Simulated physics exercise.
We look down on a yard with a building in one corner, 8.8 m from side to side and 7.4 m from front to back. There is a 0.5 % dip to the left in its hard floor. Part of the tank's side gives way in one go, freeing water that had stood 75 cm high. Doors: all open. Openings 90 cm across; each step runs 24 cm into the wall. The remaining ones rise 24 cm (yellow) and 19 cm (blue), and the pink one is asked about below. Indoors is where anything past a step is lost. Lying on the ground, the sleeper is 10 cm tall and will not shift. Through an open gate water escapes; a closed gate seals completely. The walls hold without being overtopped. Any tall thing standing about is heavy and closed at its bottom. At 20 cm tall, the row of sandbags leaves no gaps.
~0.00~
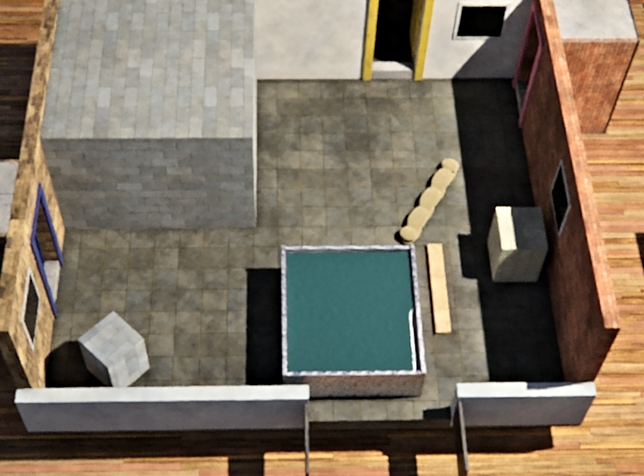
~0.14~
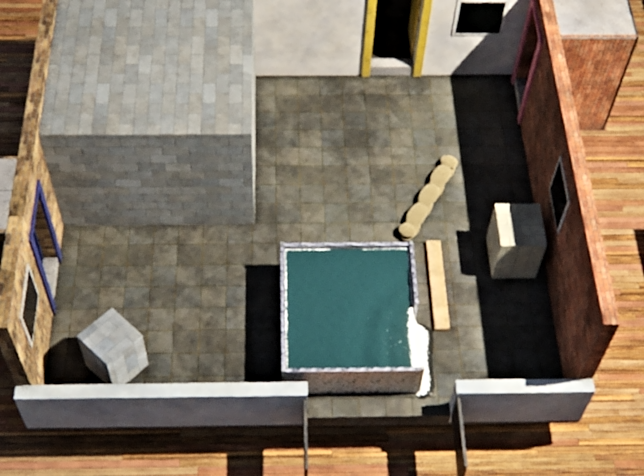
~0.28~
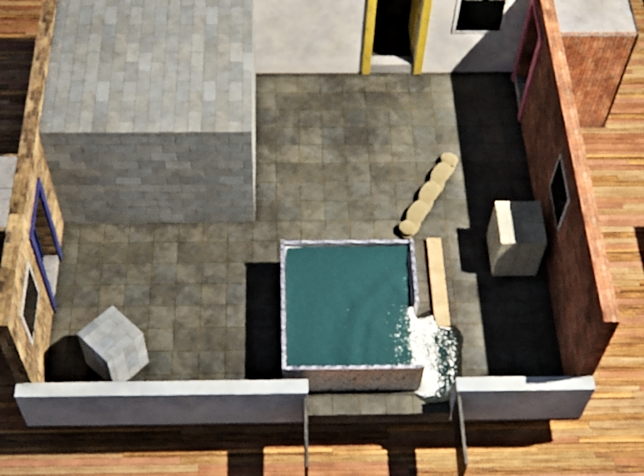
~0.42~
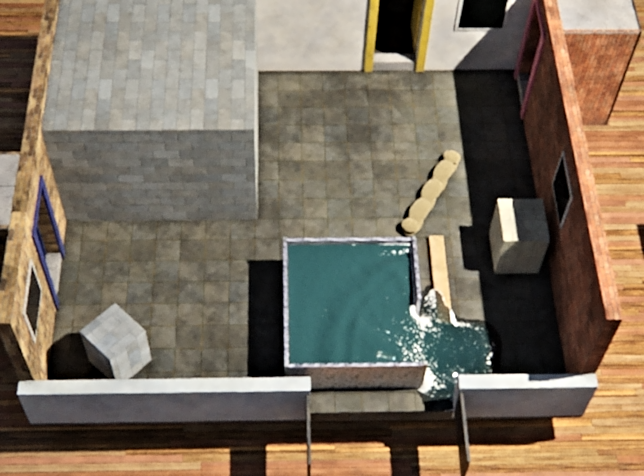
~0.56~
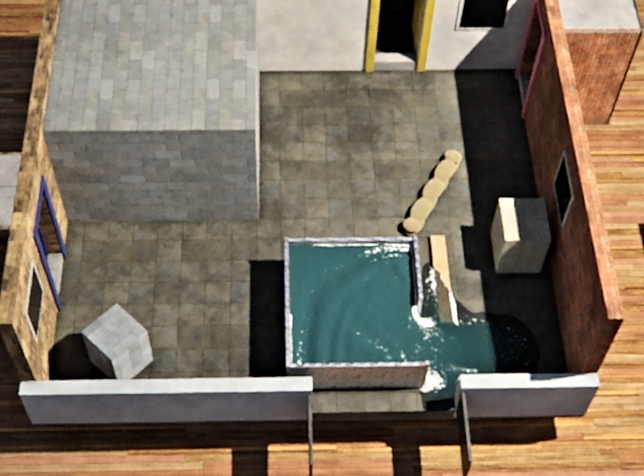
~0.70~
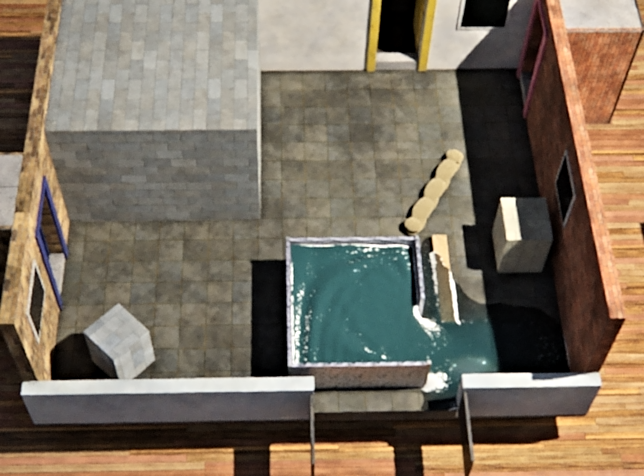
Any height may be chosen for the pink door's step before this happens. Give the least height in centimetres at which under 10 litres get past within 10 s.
14.5 cm.
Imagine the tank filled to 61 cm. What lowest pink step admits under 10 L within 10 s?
Something near 11.0 cm should do.
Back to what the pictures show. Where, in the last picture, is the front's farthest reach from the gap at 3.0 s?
The tip of the flood lies near (515, 95).
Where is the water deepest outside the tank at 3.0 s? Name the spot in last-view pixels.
Check close to (536, 277).
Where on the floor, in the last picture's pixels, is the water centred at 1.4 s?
My guess is close to (393, 332).
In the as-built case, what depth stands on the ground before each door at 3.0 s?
Door depths (cm): Pink = 2, yellow = 0, blue = 0.
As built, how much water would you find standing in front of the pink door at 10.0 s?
Some 13.5 cm.
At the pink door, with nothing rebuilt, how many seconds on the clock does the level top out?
The depth peaks at about 9.0 seconds.
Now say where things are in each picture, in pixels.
In the first picture, still water, 75 cm deep, in the tank at (351, 310); the pink door at (527, 71) is dry.
In the second picture, the front is at (429, 339), 0.3 m from the gap at (414, 352); 0.2 m2 of floor is wet, 75 cm left at the back.
In the third picture, water pours out at (414, 350) and has run 0.8 m, to (458, 349); about 12 cm deep outside, 75 cm at the back.
In the fourth picture, water pours out at (417, 348) and has run 1.4 m, to (496, 355); about 10 cm deep outside, 75 cm at the back.
In the fifth picture, the front is at (533, 360), 2.0 m from the gap at (418, 348); 3.4 m2 of floor is wet, 74 cm left at the back.
In the sixth picture, water pours out at (420, 347) and has run 2.5 m, to (569, 372); about 7 cm deep outside, 68 cm at the back; the pink door at (531, 61), 6.4 m from the gap, is still 4.2 m from the nearest water.
After 1.4 s water covers 10 % of the floor, deepest (62 cm) near (553, 385); it has not reached the pink door.
After 3.0 s water covers 25 % of the floor, deepest (50 cm) near (536, 277); 2 cm at the pink door, 0 litres in over its 21 cm step.
After 10.0 s water covers 75 % of the floor, deepest (16 cm) near (274, 71); 13 cm at the pink door, 0 litres in over its 21 cm step.
At the pink door as built, the water arrived by 2.9 s and peaked near 16 cm at 8.8 s.
With a step of 12.5 cm, 18 litres would have come in within the 10 s; with 17 cm, 3 litres. So under 10 litres takes about 14.5 cm.
